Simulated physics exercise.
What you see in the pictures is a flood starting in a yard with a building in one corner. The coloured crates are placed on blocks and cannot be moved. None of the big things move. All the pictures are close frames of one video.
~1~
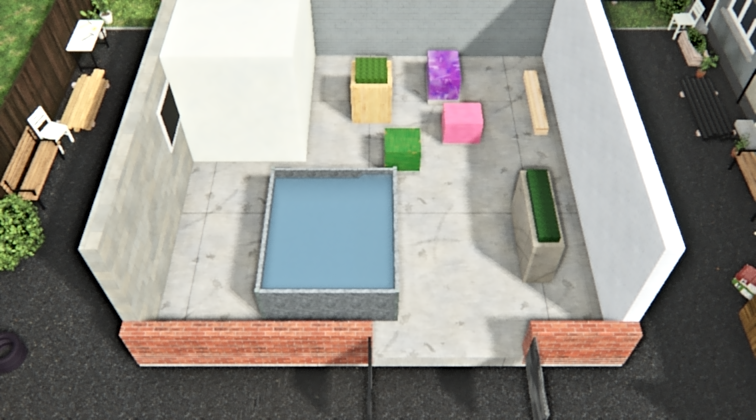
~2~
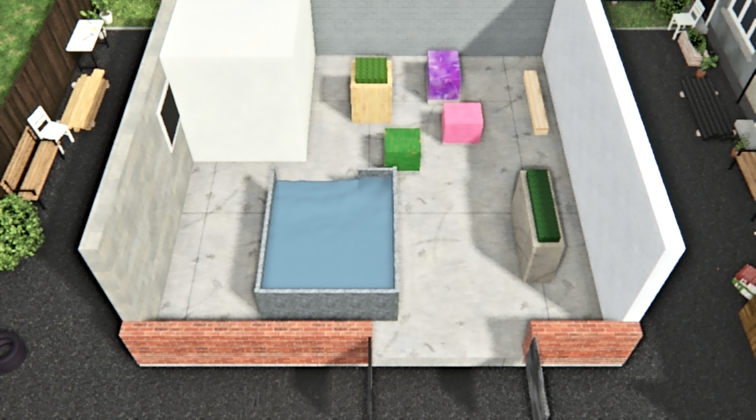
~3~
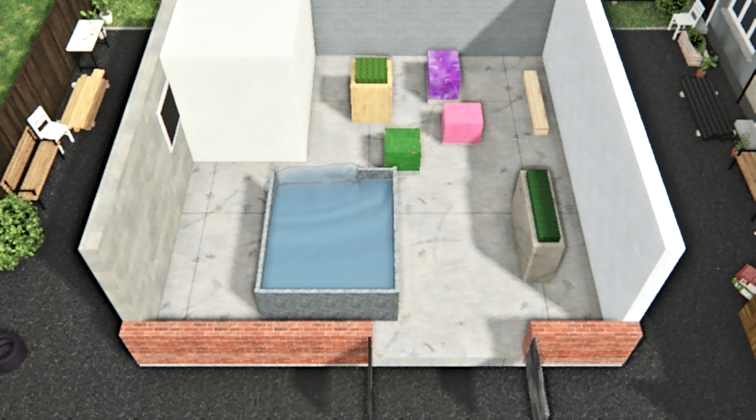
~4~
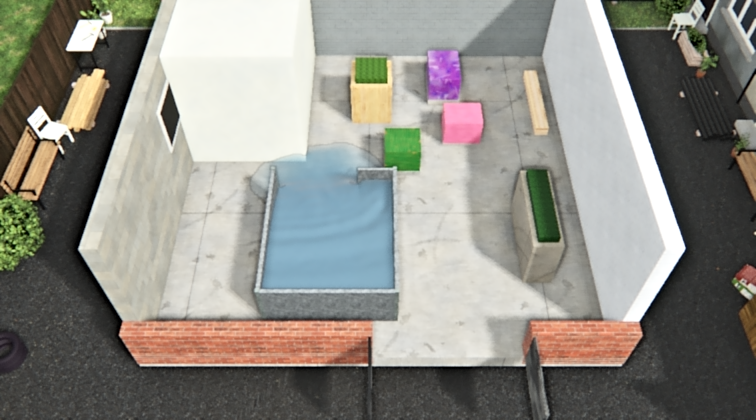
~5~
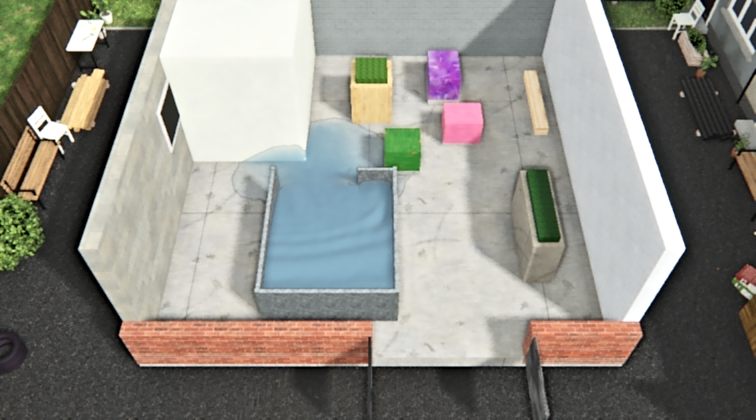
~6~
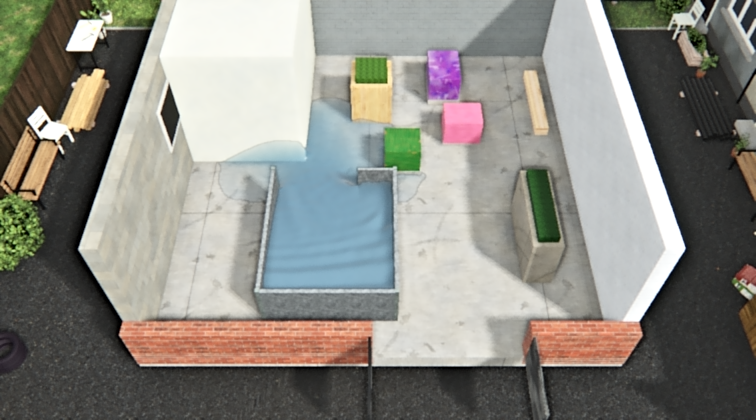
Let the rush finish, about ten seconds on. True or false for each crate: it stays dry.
Pink crate: False, it gets wet; green crate: False, it gets wet; purple crate: False, it gets wet.
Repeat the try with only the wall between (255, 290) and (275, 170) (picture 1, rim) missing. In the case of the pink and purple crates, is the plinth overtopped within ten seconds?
So the pink crate goes wet while the purple crate remains untouched.
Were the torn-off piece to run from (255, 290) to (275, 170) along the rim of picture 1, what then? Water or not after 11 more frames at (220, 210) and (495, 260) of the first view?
First spot swamped, second spot unflooded.
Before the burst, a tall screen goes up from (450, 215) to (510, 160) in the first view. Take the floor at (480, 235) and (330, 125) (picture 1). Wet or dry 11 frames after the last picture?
Untouched, reached.
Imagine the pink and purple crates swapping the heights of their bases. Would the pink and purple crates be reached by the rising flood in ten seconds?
Looks like the pink is inundated, and the purple is inundated.
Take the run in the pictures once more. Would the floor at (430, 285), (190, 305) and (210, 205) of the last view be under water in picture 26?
First spot clear, second spot swamped, third spot swamped.
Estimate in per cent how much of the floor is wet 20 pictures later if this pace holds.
I'd guess some 70 per cent.
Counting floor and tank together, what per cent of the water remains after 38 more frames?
98 %.
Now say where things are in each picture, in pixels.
The tank at (331, 228) is whole and still, in the first frame.
The front is at a hidden place, out from the gap on the tank's far side, in the second frame.
The front is at a hidden place, out from the gap on the tank's far side, in the third frame.
The front is at (350, 147), out from the gap on the tank's far side, in the fourth frame.
Water pours out on the tank's far side and has run to (340, 121), in the fifth frame.
The front is at (338, 101), out from the gap on the tank's far side, in the sixth frame.
A moment on, water covers 25 % of the floor; the pink crate water round its plinth, the green crate water round its plinth, the purple crate water round its plinth.
Next, water covers 40 % of the floor; the pink crate water round its plinth, the green crate water round its plinth, the purple crate water round its plinth.
Then, water covers 70 % of the floor; the pink crate water round its plinth, the green crate water round its plinth, the purple crate water round its plinth.
Later, water covers 95 % of the floor; the pink crate water round its plinth, the green crate water round its plinth, the purple crate water round its plinth.
In the end, water covers 100 % of the floor; the pink crate was topped, the green crate was topped, the purple crate was topped.
